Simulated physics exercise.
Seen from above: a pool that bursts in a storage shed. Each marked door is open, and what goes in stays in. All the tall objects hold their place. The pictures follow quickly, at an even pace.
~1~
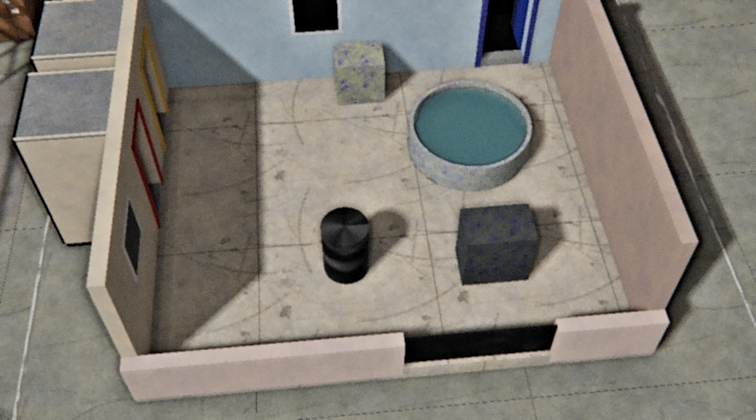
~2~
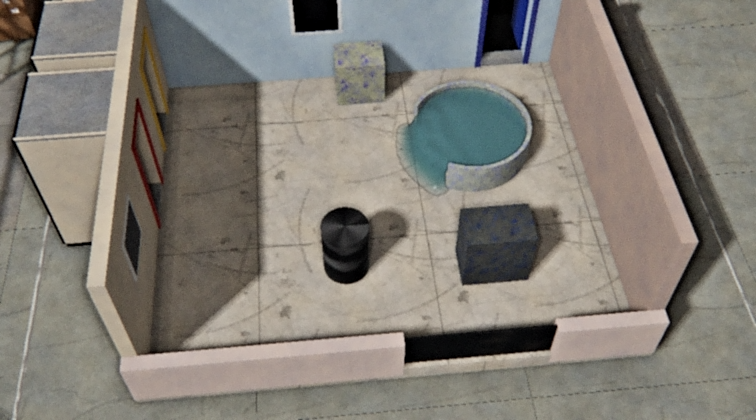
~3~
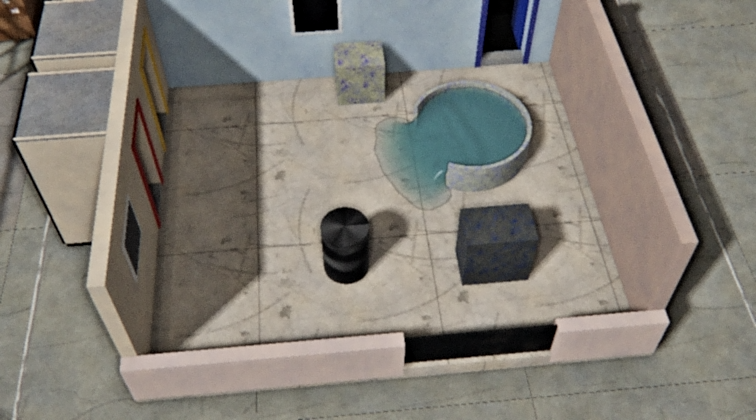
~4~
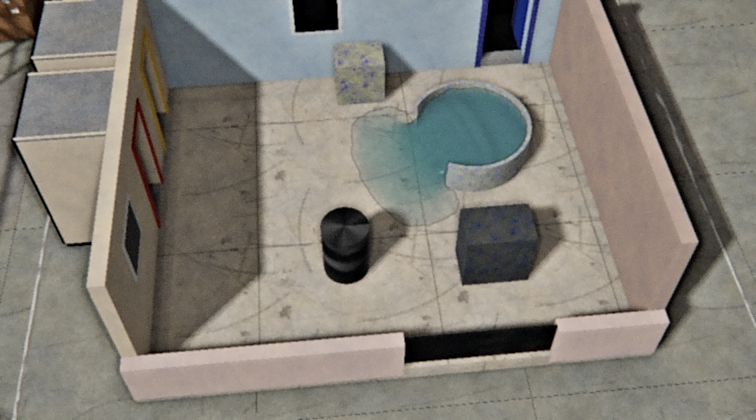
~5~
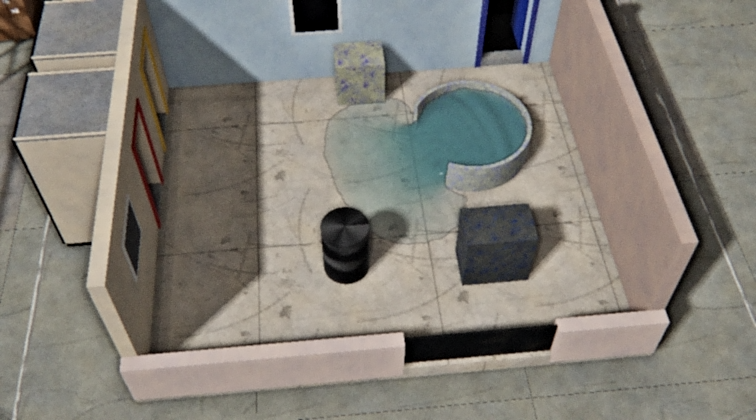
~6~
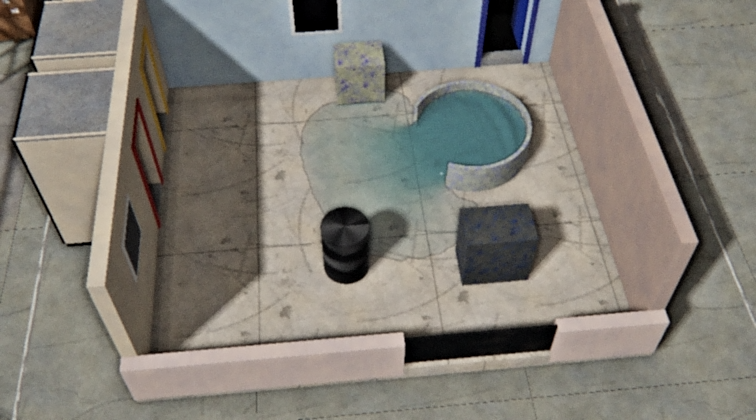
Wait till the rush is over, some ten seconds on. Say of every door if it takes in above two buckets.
The yellow door floods; the red door floods; the blue door holds within the limit.
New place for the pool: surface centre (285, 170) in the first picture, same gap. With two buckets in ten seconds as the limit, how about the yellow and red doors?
In short: The yellow one stays under, the red one passes that mark.
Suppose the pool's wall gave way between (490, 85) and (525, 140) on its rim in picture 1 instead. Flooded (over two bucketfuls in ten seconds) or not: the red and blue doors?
In short: Red takes less; blue floods.
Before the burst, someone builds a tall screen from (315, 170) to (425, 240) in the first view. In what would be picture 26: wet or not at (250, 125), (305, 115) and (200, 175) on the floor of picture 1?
In turn: Under water, awash, wet.
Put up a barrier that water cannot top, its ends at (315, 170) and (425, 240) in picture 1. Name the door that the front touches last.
That is the blue one.
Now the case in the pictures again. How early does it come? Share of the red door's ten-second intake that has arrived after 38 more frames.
About 95 per cent.
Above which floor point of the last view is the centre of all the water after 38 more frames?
At about (293, 208).
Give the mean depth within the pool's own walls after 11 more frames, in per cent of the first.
About 40 per cent.
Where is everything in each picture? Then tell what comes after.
In the first frame, the round pool at (470, 126) is whole and still.
In the second frame, the front is at a hidden place, out from the gap at (417, 154).
In the third frame, the front is at (386, 123), out from the gap at (417, 156).
In the fourth frame, the front is at (373, 115), out from the gap at (417, 156).
In the fifth frame, the front is at (334, 122), out from the gap at (417, 157).
In the sixth frame, water pours out at (417, 157) and has run to (315, 117).
A moment on, water covers 30 % of the floor; the yellow door not reached, the red door not reached, the blue door not reached.
Next, water covers 50 % of the floor; the yellow door wet at the sill, nothing in, the red door wet at the sill, nothing in, the blue door not reached.
Then, water covers 60 % of the floor; the yellow door over two buckets in, the red door over two buckets in, the blue door not reached.
Later, water covers 65 % of the floor; the yellow door over two buckets in, the red door far over two buckets in, the blue door not reached.
In the end, water covers 80 % of the floor; the yellow door over two buckets in, the red door far over two buckets in, the blue door not reached.
